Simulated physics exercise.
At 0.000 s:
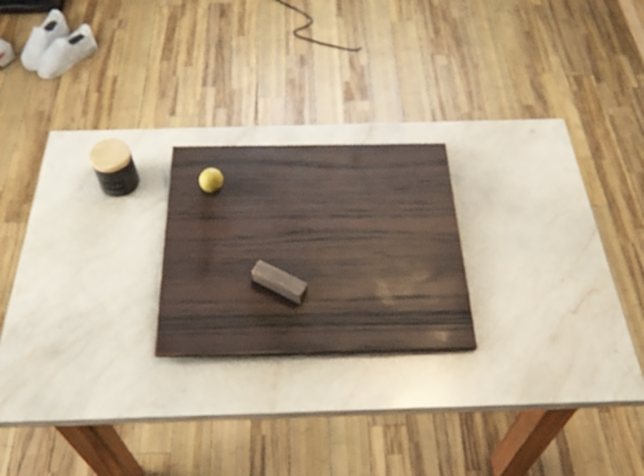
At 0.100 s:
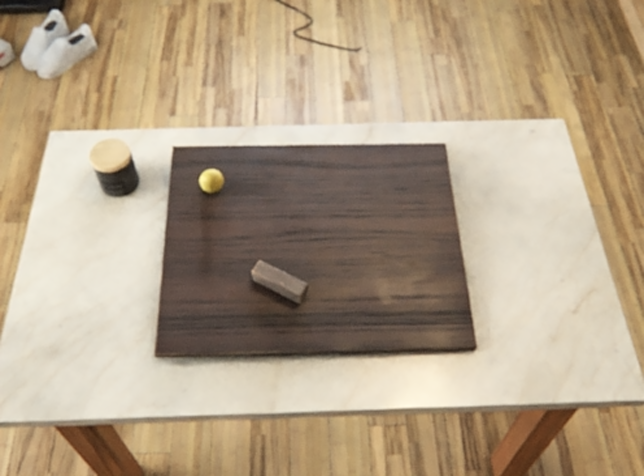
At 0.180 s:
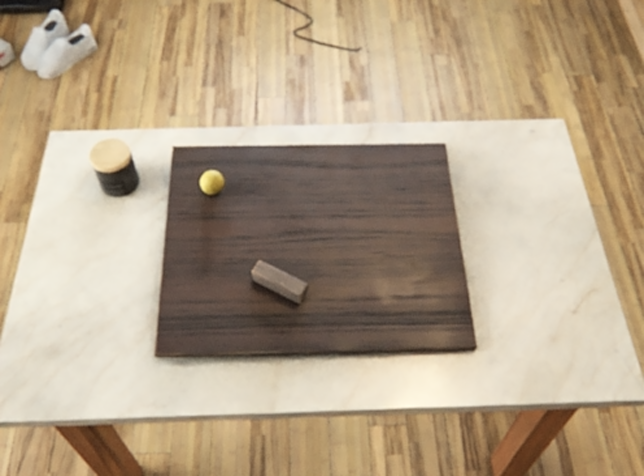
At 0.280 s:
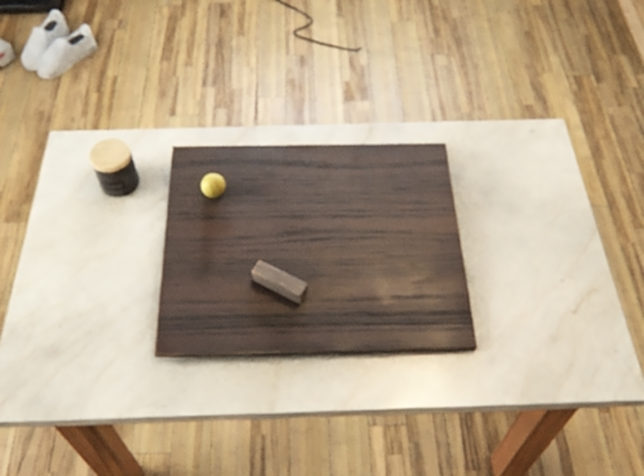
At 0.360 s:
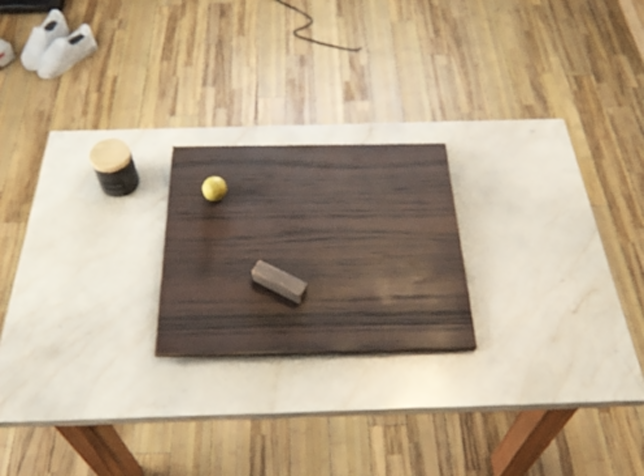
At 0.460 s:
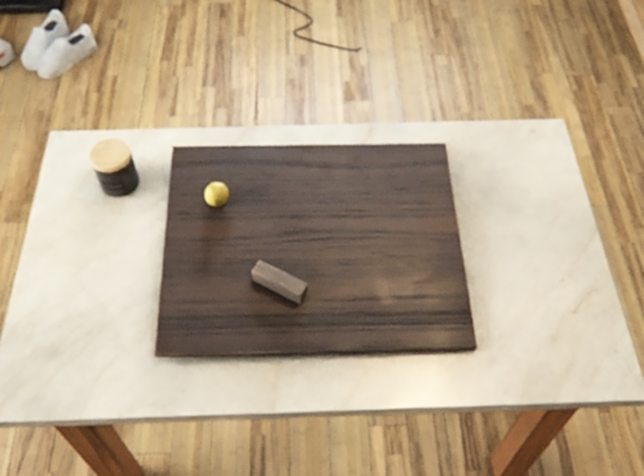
A dark board lies on a table while a yellow ball rolls slowly toward the viewer.
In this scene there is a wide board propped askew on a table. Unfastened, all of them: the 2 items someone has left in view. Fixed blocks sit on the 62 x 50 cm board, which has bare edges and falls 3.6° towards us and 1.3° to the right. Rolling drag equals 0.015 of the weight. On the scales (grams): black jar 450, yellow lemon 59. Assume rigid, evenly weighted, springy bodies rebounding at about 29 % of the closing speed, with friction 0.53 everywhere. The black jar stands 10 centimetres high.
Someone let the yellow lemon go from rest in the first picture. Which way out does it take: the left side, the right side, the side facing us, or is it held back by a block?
The side facing us.
After 0.86 s, 26 cm of board to the near edge; yellow lemon near (231, 231).
After 1.36 s, 13 cm of board to the near edge; yellow lemon near (229, 287).
After 1.76 s, 1 cm of board to the near edge; yellow lemon near (216, 345).
After 2.16 s, it has gone over the near edge; yellow lemon near (213, 434).
In the end (2.2 s), it has gone over the near edge; black jar under 8 cm from the start.
